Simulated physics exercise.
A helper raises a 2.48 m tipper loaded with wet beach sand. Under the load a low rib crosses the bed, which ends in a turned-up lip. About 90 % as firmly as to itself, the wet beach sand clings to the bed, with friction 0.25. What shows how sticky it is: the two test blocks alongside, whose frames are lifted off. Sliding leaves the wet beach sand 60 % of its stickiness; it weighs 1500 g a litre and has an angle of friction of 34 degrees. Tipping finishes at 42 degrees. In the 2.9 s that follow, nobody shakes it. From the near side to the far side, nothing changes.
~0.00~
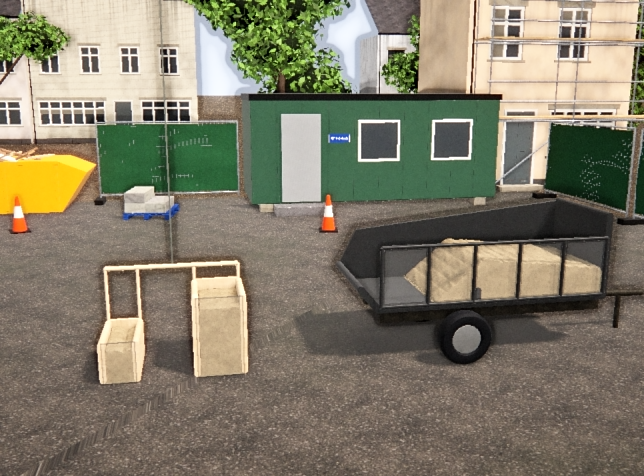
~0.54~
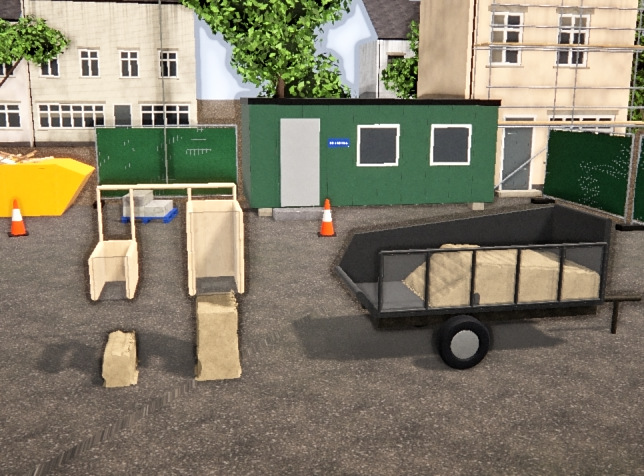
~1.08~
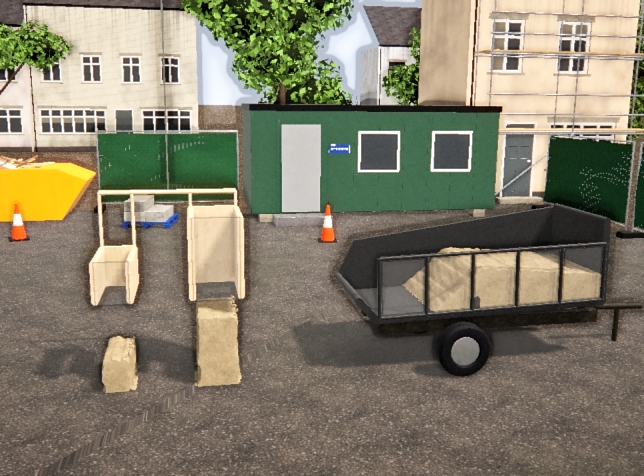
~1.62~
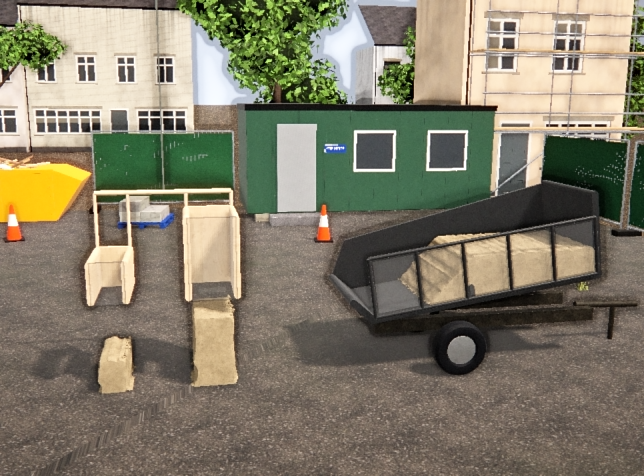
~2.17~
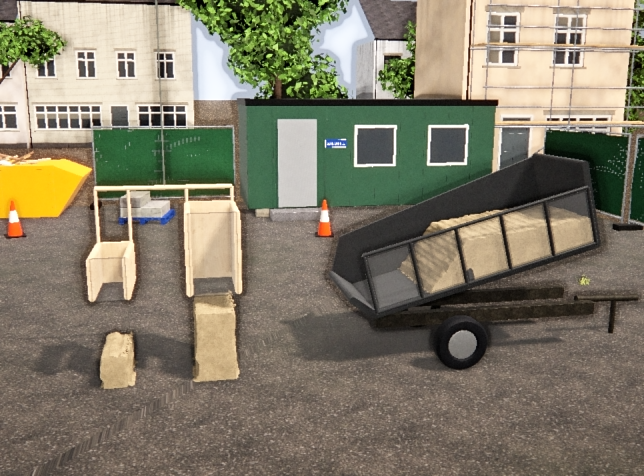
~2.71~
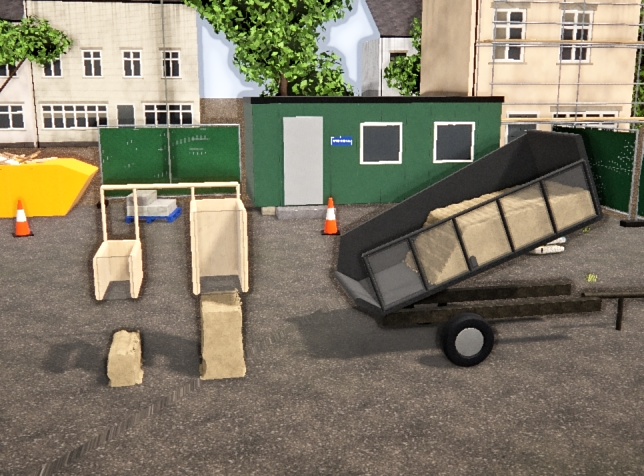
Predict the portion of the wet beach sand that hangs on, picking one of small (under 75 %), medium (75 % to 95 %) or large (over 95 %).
Predicted: Large.
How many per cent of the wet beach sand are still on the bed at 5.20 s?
Close to 100 percent.
After 3.45 s, the tilt is 30 degrees and 100 % is on the bed.
After 4.33 s, the tilt is 40 degrees and 100 % is on the bed.
After 5.20 s, the tilt is 42 degrees and 100 % is on the bed.
After 6.08 s, the tilt is 42 degrees and 100 % is on the bed.
After 7.54 s, at the end, the tilt is 42 degrees and 100 % is on the bed.
